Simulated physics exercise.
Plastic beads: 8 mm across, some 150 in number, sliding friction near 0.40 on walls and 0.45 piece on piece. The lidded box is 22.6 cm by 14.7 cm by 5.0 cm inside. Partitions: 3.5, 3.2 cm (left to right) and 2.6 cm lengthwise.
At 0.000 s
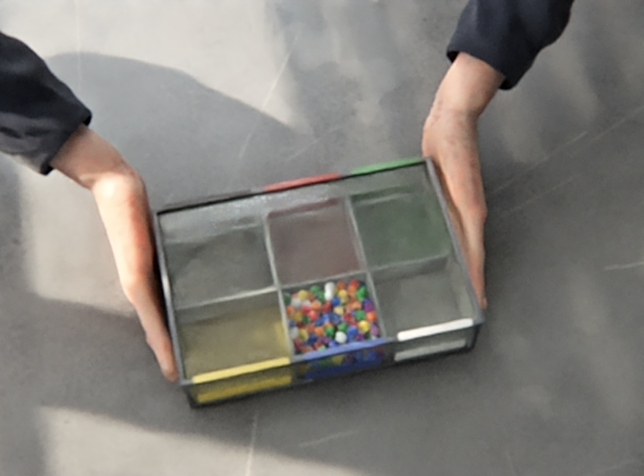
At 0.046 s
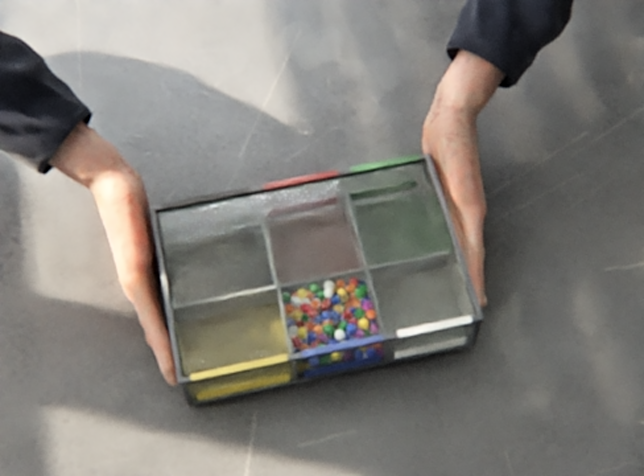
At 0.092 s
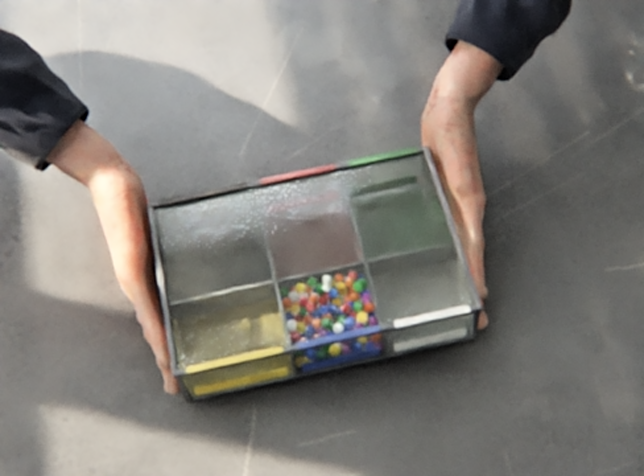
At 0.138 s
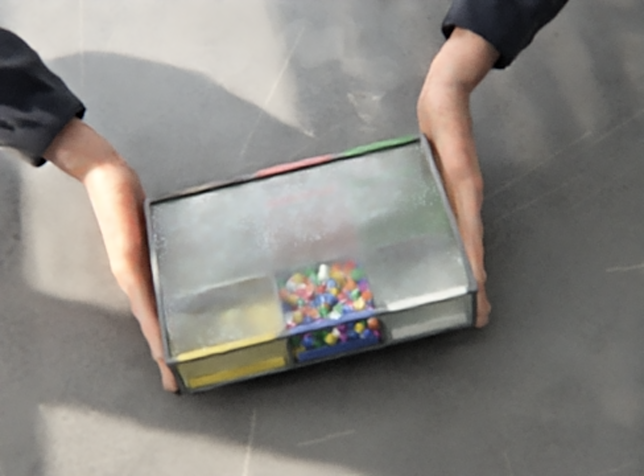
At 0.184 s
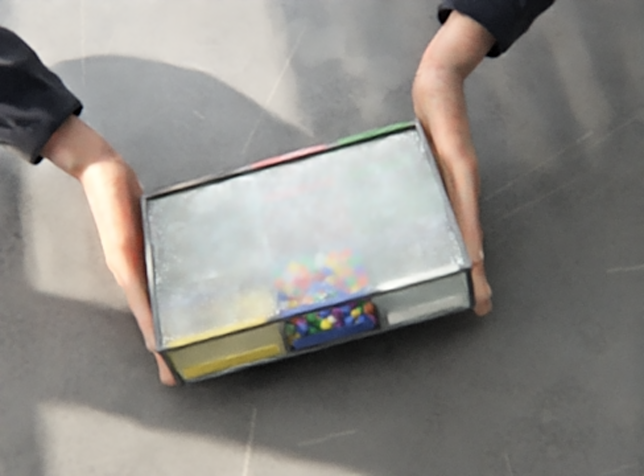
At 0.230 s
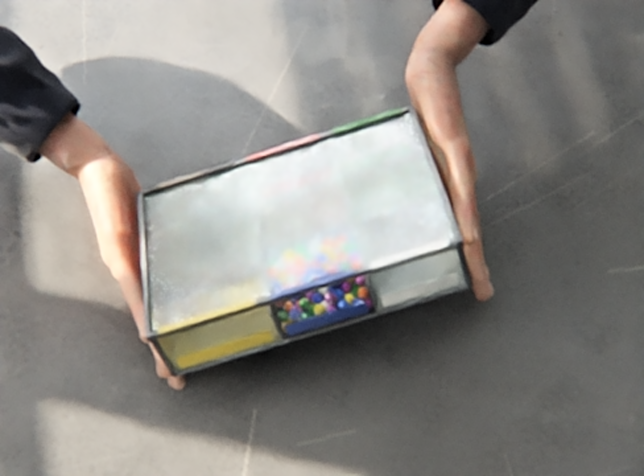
A lidded clear box with colored sections was tilted by two hands, its far side rising until glare covered most of the lid, while the colorful beads stayed in the blue front middle section.
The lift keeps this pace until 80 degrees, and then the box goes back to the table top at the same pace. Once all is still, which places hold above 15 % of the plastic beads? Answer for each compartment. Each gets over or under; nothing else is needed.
In order: Red: Succeeds; blue: Succeeds; green: Fails; yellow: Fails; white: Fails; black: Succeeds.
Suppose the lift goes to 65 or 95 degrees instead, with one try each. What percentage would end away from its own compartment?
Some 30 and some 85 per cent, respectively.
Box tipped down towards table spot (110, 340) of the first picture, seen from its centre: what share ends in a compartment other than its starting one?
About 30 per cent.
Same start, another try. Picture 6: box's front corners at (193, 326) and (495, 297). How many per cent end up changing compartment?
About 50 %.
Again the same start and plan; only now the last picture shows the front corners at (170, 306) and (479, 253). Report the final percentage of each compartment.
Each compartment ends with this per cent: Red 45, blue 45, green 5, yellow 0, white 0 and black 0.
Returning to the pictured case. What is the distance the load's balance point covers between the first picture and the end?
About 7.0 cm.
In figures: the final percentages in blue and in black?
The blue one gets 45 per cent and the black one 35 per cent.
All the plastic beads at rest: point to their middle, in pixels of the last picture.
After settling, the middle sits near (283, 255).
After 0.83 s, tilt 79 degrees; red 15 %, blue 75 %, black 10 %.
After 1.23 s, tilt 33 degrees; red 20 %, blue 45 %, black 35 %.
After 1.72 s, tilt 0 degrees; red 20 %, blue 45 %, black 35 %.
By 2.7 s all is still; red 20 %, blue 45 %, green 0 %, yellow 0 %, white 0 %, black 35 %.
